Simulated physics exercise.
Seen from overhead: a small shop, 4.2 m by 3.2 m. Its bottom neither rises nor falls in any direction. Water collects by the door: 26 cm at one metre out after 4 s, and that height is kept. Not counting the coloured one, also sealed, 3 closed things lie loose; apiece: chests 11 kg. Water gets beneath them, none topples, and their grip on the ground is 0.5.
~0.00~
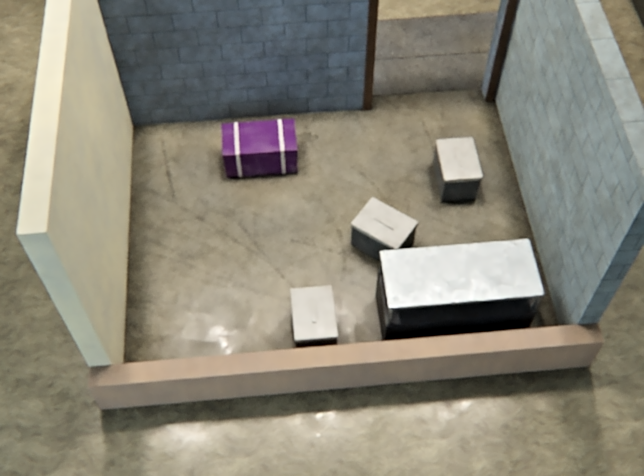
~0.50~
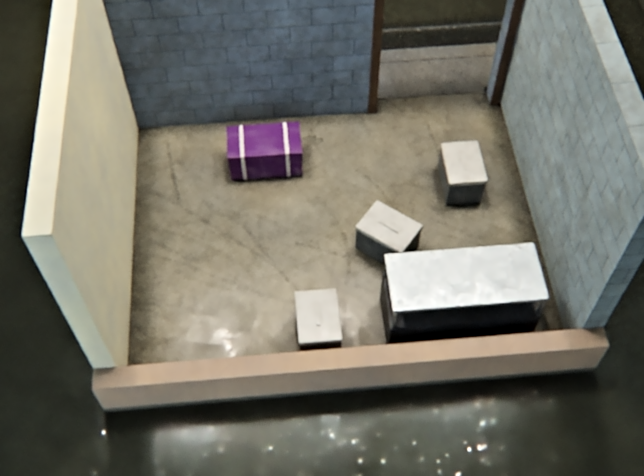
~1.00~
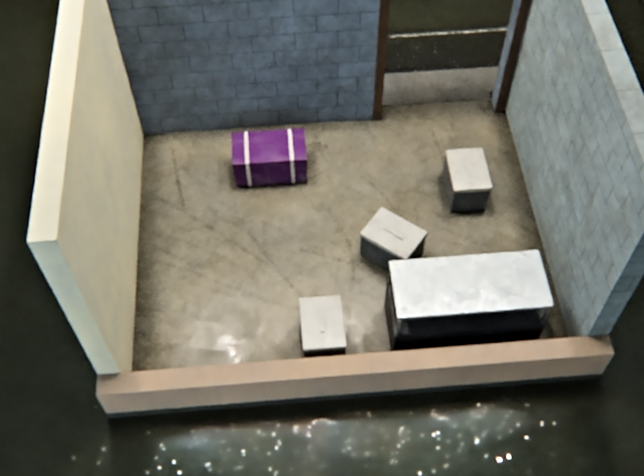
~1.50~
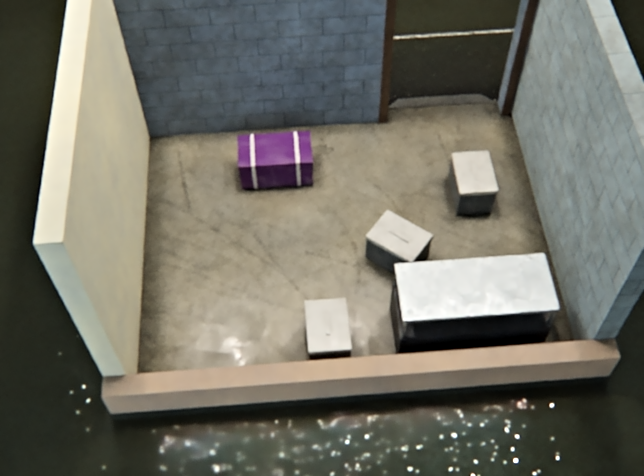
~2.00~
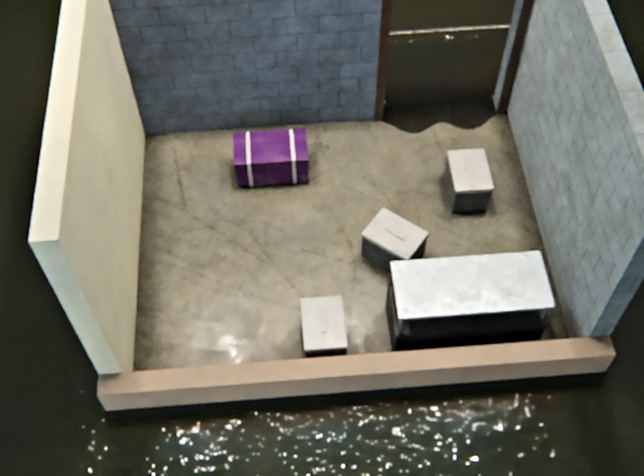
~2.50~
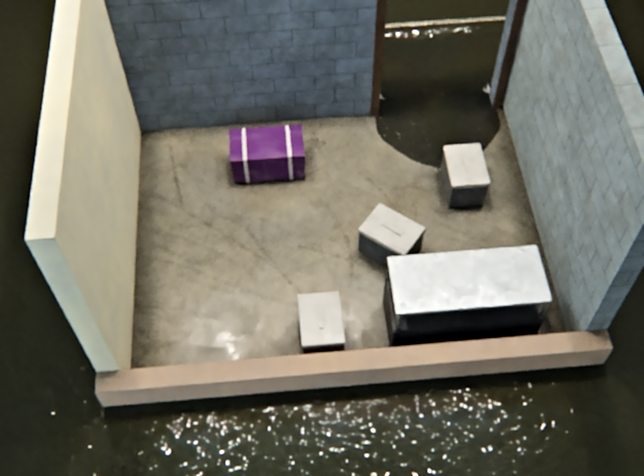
Dark water surrounds a small walled room and spreads in through the doorway at the back.
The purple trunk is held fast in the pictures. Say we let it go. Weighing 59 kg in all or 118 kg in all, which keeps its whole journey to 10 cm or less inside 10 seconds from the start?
I think both options pass.
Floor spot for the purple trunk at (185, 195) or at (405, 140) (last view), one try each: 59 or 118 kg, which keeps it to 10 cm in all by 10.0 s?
Heavier load only; heavier load only.
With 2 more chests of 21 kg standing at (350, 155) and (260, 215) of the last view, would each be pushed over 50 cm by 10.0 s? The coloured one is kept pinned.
Below, below.
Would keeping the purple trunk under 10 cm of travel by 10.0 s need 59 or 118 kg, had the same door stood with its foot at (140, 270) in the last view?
Then the lighter mass suffices.
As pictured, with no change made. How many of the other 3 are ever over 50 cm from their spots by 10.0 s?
Tally: 3.
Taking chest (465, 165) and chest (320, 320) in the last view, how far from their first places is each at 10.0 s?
One is off by 300 cm, the other by 200 cm, in the order asked.
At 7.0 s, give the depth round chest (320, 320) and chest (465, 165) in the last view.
I'd estimate 9 cm for the first and 12 cm for the second.
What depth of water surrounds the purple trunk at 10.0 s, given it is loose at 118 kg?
Around 9 cm.
After 3.5 s the purple trunk would be 0 cm from its start with 59 kg and 0 cm from its start with 118 kg; 0 cm of water round it then.
After 4.5 s the purple trunk would be 0 cm from its start with 59 kg and 0 cm from its start with 118 kg; 0 cm of water round it then.
After 7.0 s the purple trunk would be 0 cm from its start with 59 kg and 0 cm from its start with 118 kg; 1 cm of water round it then.
After 10.0 s the purple trunk would be 0 cm from its start with 59 kg and 0 cm from its start with 118 kg; 9 cm of water round it then.
